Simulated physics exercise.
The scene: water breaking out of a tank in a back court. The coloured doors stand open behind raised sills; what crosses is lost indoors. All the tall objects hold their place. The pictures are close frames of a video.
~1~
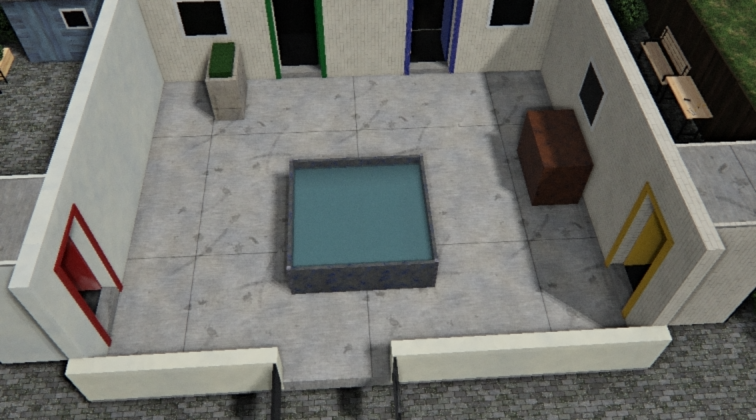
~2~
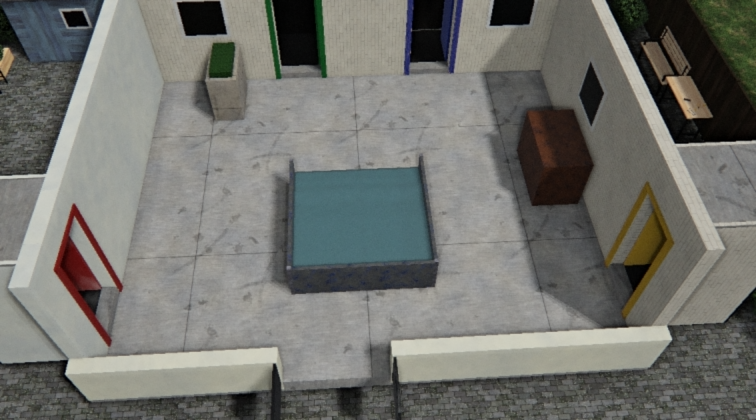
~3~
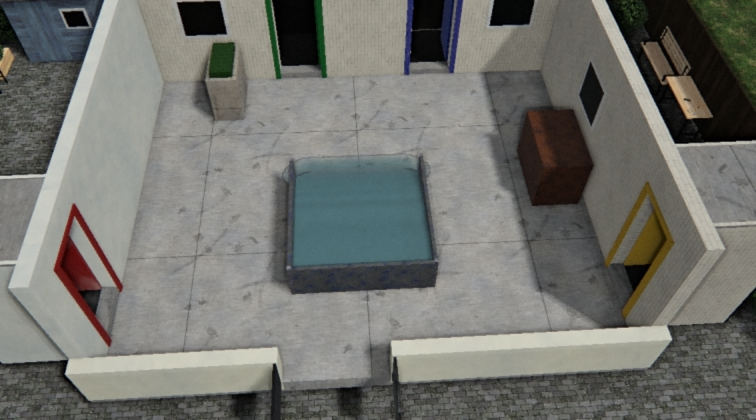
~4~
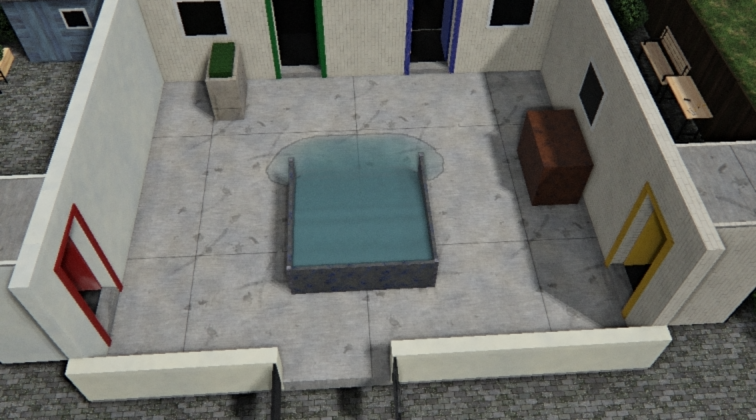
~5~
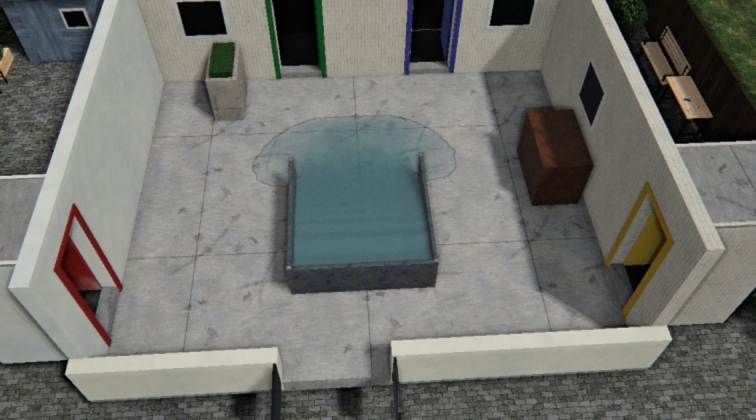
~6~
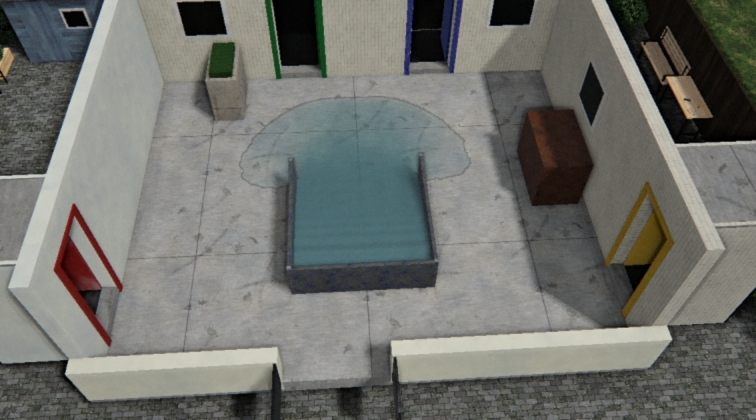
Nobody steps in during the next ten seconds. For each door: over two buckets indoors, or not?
The yellow door stays under that; the red door stays under that; the blue door takes more than that; the green door takes more than that.
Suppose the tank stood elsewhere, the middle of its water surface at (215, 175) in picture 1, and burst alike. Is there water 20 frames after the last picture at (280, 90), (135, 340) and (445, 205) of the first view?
One after the other: Awash, clear, free of water.
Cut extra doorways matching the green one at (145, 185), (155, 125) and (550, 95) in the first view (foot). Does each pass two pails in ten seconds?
One after the other: Takes less, stays under, takes more.
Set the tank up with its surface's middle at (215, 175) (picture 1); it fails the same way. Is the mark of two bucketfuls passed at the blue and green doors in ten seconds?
Then: Blue holds; green takes more.
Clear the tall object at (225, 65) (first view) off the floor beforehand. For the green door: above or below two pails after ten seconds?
Then: The green door goes over.
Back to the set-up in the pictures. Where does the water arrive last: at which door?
It is the one in red.
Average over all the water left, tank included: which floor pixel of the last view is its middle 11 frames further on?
Near (360, 154).
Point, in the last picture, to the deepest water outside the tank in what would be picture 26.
Close to (533, 73).
A moment on, water covers 30 % of the floor; the yellow door not reached, the red door not reached, the blue door wet at the sill, nothing in, the green door under two buckets in.
Next, water covers 35 % of the floor; the yellow door not reached, the red door not reached, the blue door over two buckets in, the green door over two buckets in.
Then, water covers 40 % of the floor; the yellow door not reached, the red door not reached, the blue door far over two buckets in, the green door far over two buckets in.
Later, water covers 70 % of the floor; the yellow door wet at the sill, nothing in, the red door wet at the sill, nothing in, the blue door far over two buckets in, the green door far over two buckets in.
In the end, water covers 95 % of the floor; the yellow door wet at the sill, nothing in, the red door wet at the sill, nothing in, the blue door far over two buckets in, the green door far over two buckets in.
